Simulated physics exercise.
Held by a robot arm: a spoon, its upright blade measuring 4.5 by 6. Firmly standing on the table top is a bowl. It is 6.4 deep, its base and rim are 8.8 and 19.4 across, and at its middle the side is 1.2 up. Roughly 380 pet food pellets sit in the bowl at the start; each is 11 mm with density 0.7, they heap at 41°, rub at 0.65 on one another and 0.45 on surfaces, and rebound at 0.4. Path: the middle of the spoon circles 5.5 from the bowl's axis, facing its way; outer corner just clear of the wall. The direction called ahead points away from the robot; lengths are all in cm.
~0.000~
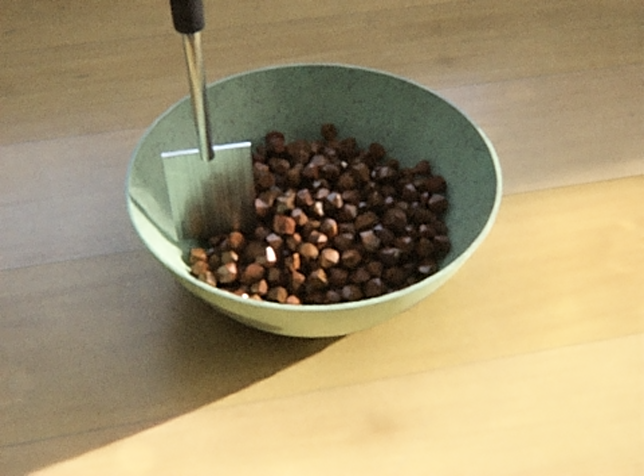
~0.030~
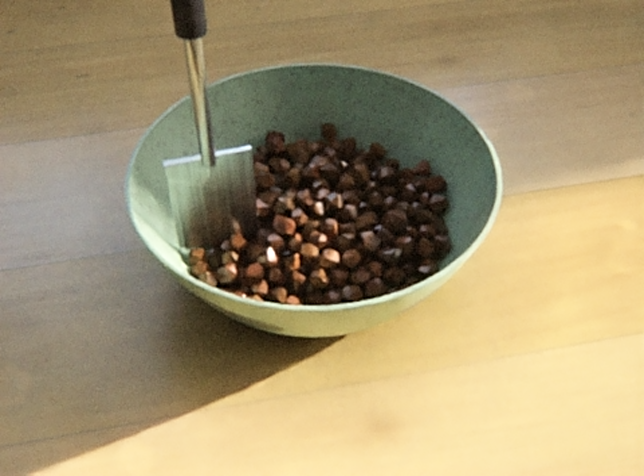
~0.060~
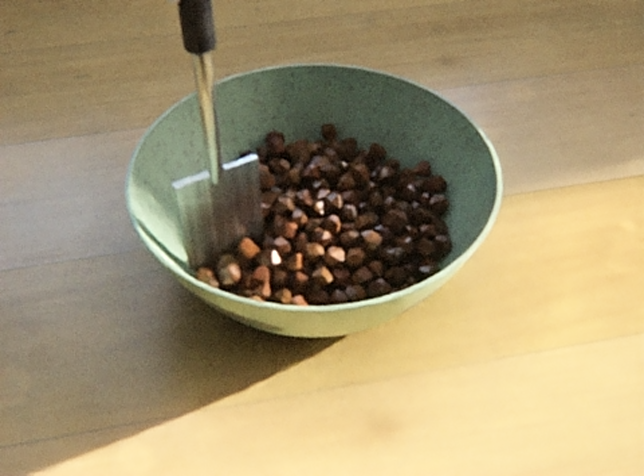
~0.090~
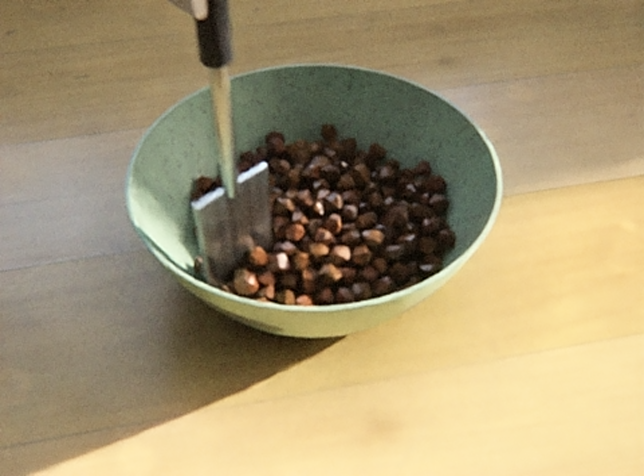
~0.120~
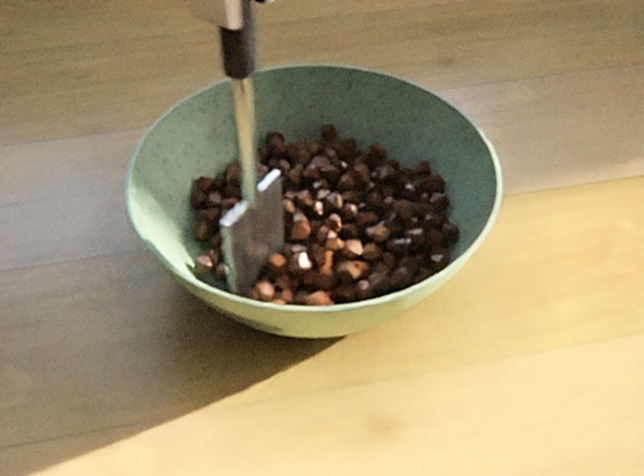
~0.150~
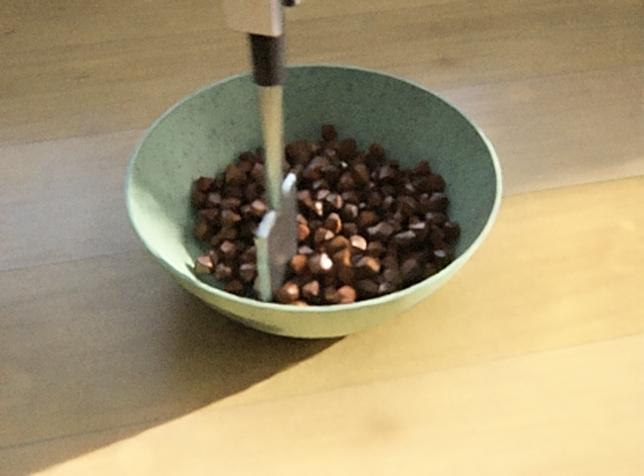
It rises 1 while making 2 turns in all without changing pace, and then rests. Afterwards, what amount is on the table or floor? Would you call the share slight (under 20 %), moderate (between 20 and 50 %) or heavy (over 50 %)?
I would call it slight.
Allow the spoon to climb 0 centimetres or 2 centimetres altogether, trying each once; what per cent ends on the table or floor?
Roughly 20 and 5 per cent.
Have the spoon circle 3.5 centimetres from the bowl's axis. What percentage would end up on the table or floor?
Near 0 percent.
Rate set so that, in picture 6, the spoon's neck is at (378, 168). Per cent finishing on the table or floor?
Something like 30 percent, roughly.
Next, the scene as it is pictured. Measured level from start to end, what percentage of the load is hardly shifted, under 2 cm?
Roughly 25 percent.
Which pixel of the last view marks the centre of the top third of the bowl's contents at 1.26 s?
Centre, approx.: (345, 173).
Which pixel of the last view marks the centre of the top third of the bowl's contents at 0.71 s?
The upper third is centred close to (207, 193).
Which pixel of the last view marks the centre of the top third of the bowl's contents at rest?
(296, 221).
After 0.71 s, 321° round, highest piece 8 above the table; 356 in the bowl, 10 on the table or floor, 11 in flight or on the tool.
After 1.26 s, 221° round, highest piece 7 above the table; 341 in the bowl, 35 on the table or floor, 1 in flight or on the tool.
After 1.74 s, 0° round, highest piece 5 above the table; 340 in the bowl, 37 on the table or floor.
After 2.44 s, 0° round, highest piece 5 above the table; 340 in the bowl, 37 on the table or floor.
In the end, 340 in the bowl, 37 on the table or floor. That is 10 % on the table or floor.
